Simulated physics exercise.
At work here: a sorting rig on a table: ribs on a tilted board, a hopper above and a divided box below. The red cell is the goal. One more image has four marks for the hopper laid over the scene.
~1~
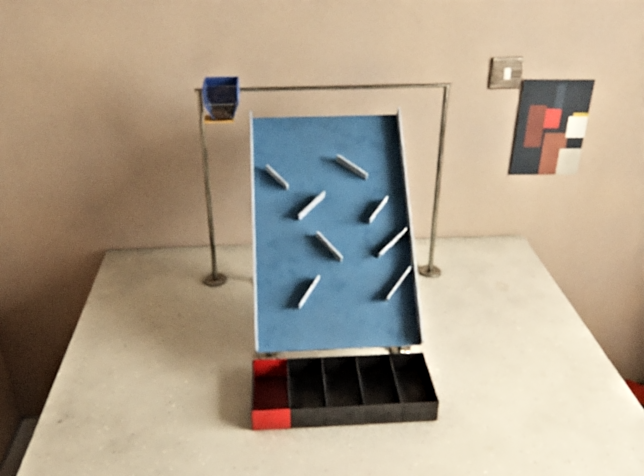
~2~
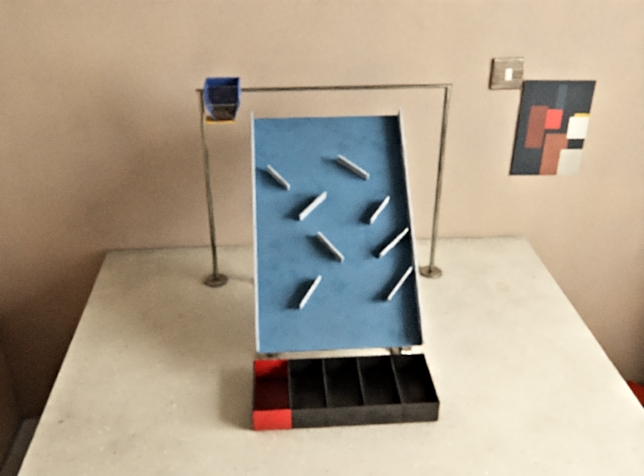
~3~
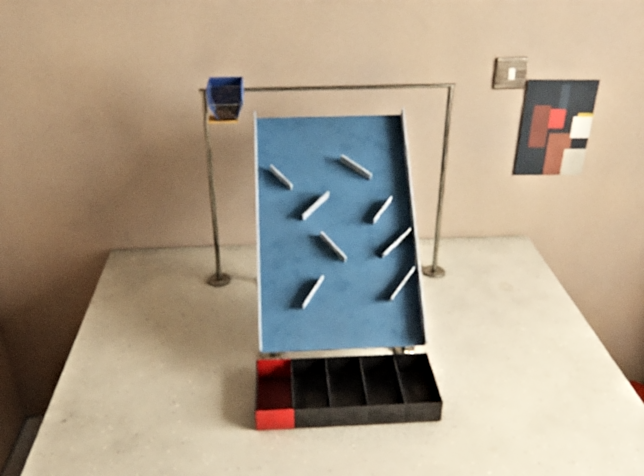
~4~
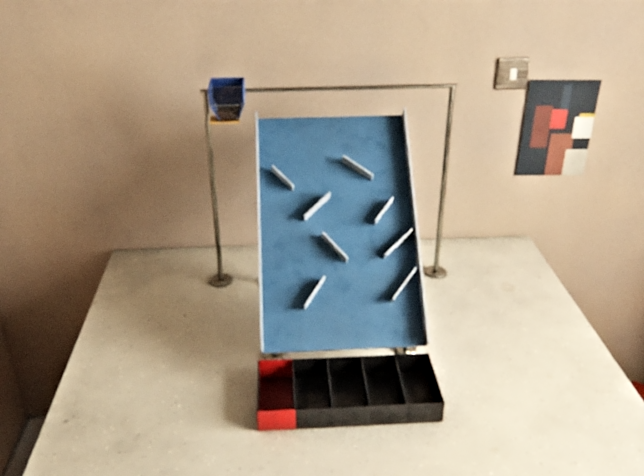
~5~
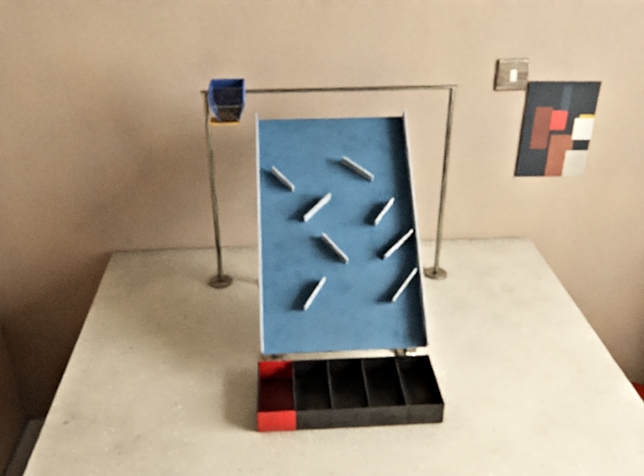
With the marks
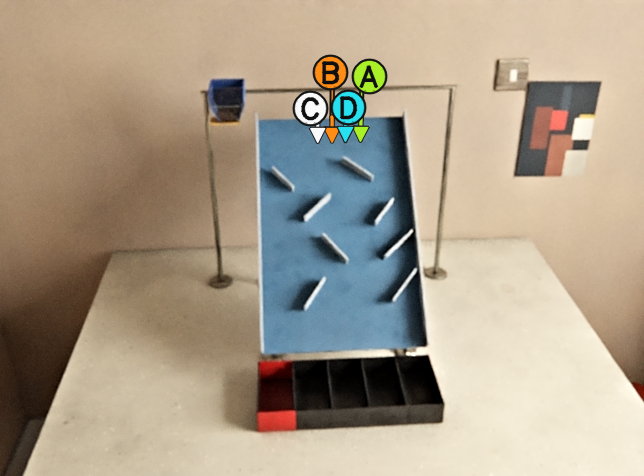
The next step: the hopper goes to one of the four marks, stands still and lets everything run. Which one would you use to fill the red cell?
C.
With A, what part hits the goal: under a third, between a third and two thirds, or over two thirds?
Mark A gives under a third.
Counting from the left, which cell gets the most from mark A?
The third.
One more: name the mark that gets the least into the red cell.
Mark A.
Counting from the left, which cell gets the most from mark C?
The first.
On the marked copy, mark A meets the board at (360, 136); mark B meets the board at (332, 137); mark C meets the board at (317, 137); mark D meets the board at (345, 136).
Choosing A, a stray few in the red cell, most in other cells, a small part outside the box.
Choosing B, about a quarter in the red cell, about half in other cells, a small part outside the box.
Choosing C, about half in the red cell, about a quarter in other cells, about a quarter outside the box.
Choosing D, a small part in the red cell, about two thirds in other cells, a small part held on the board, a small part outside the box.
